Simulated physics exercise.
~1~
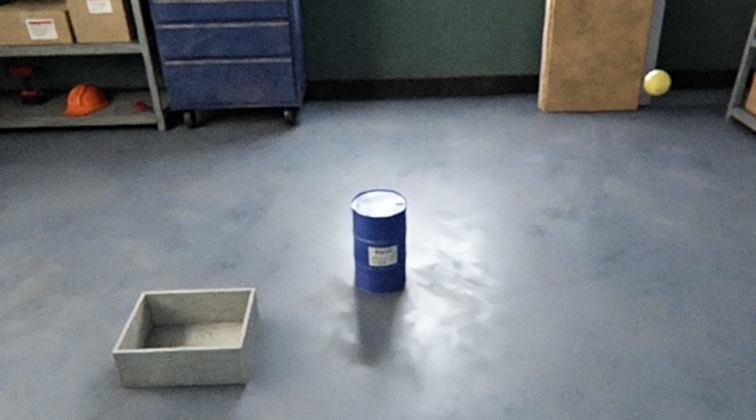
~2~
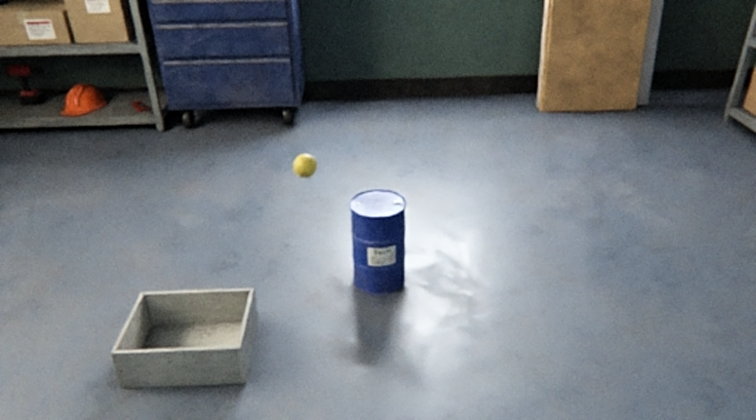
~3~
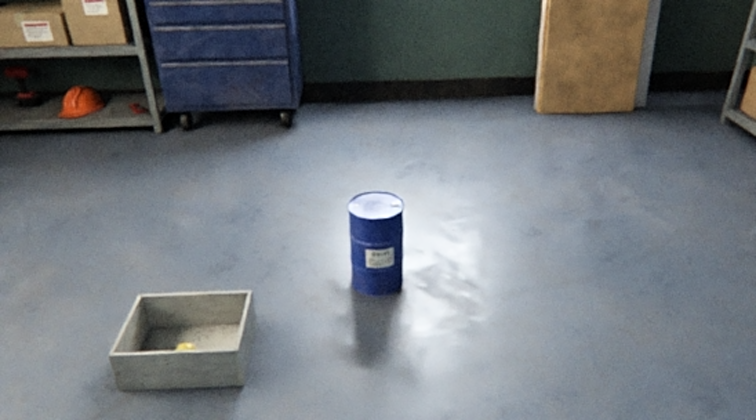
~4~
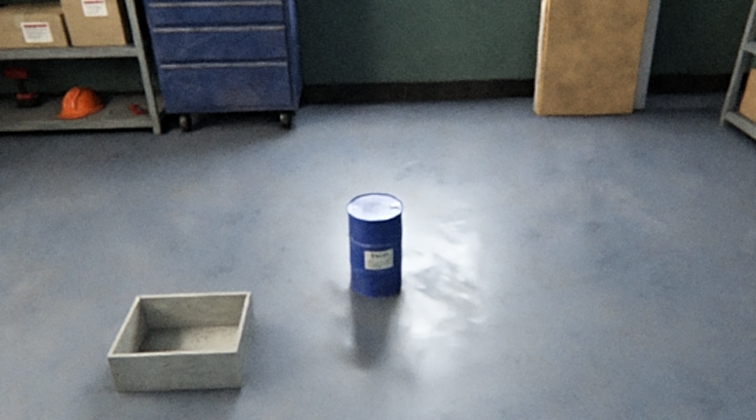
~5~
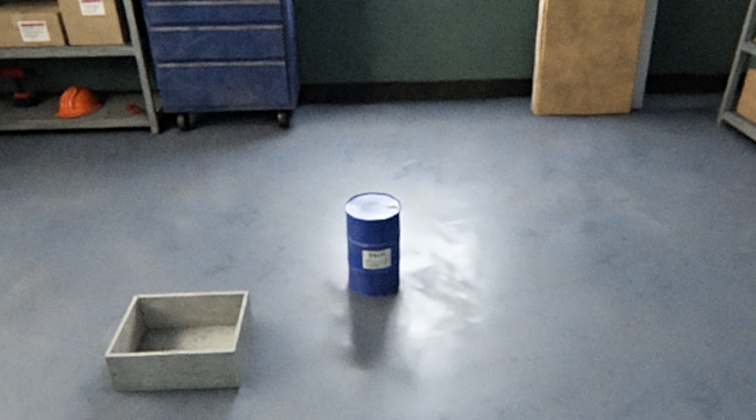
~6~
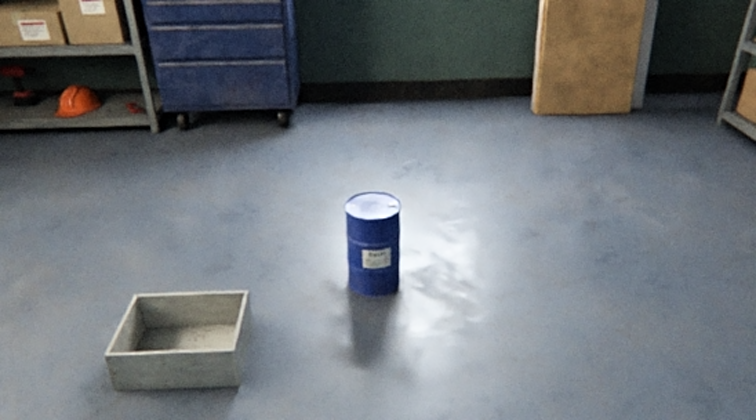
At the start, a small yellow lemon is in the air at the upper right of a workshop, near a tall brown panel, while a blue canister and an open, empty grey box stand on the floor. The lemon flies left across the room and passes above and beyond the canister without touching it. It then drops down and to the left into the box, where a bit of yellow shows inside. After that, the lemon is hidden from view behind the box's near wall. The canister stays standing in its place to the end.
